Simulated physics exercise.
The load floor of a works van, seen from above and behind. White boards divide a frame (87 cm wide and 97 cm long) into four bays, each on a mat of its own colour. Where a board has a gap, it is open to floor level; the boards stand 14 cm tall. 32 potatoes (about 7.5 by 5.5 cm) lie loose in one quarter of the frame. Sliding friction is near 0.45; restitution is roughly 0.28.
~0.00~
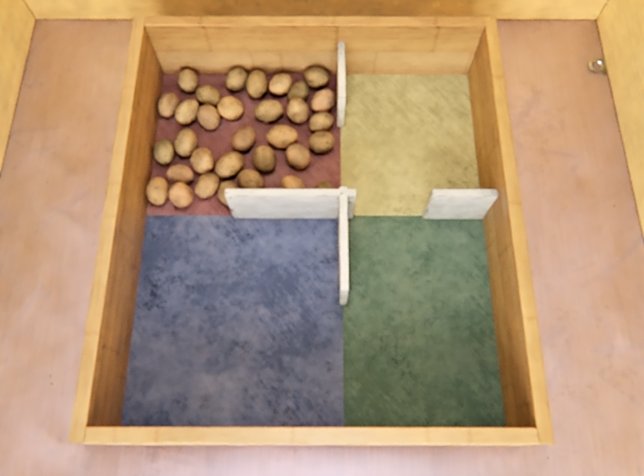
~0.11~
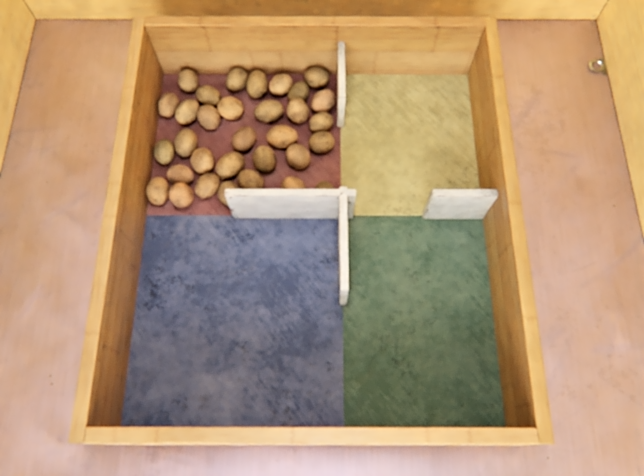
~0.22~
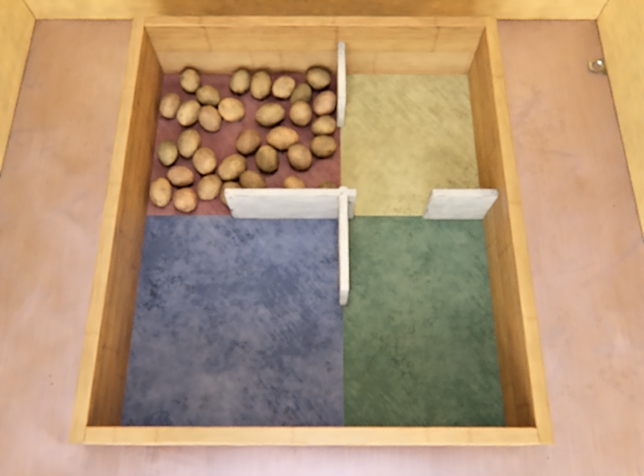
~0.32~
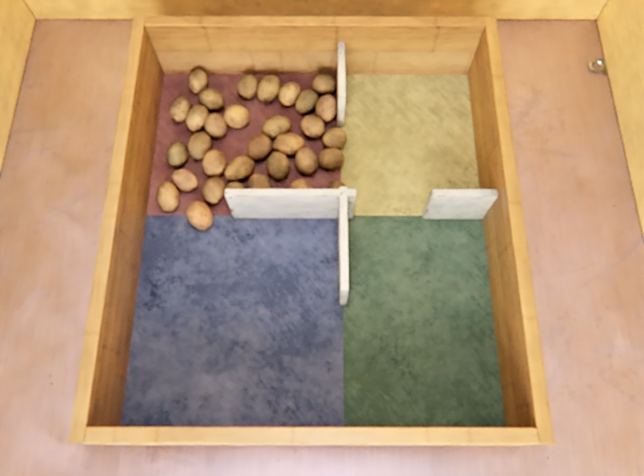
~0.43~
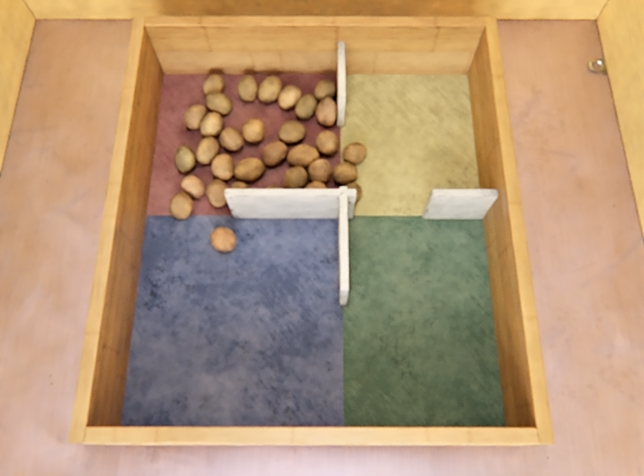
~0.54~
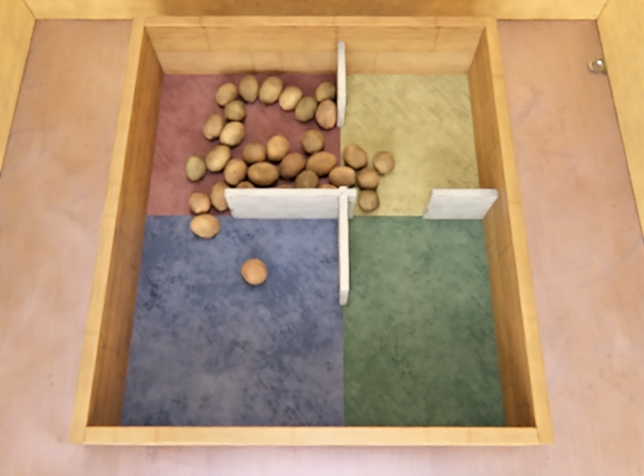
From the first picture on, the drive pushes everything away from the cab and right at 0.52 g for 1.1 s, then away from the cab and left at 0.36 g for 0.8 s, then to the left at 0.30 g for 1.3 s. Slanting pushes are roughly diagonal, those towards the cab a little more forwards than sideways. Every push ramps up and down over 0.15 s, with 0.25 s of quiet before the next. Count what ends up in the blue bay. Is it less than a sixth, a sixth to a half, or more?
Expect between a sixth and a half of the load in the blue bay.
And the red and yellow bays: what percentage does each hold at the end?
About: Red 50, yellow 10 per cent.
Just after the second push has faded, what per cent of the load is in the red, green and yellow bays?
By then: Red 40, green 20, yellow 10 per cent.
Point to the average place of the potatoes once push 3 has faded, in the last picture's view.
At about (230, 231).
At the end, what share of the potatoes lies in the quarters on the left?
Some 80 per cent.
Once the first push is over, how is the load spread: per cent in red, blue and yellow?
By then: Red 40, blue 0, yellow 30 per cent.
After push 1 (1.34 s), 14 in the red bay, 8 in the green bay and 10 in the yellow bay.
After push 2 (2.39 s), 13 in the red bay, 8 in the blue bay, 7 in the green bay and 4 in the yellow bay.
After push 3 (3.94 s), 15 in the red bay, 11 in the blue bay, 4 in the green bay and 2 in the yellow bay.
Outcome (at 4.96 s), 15 in the red bay, 11 in the blue bay, 4 in the green bay and 2 in the yellow bay. Asked share, 11 of 32, 34 per cent.
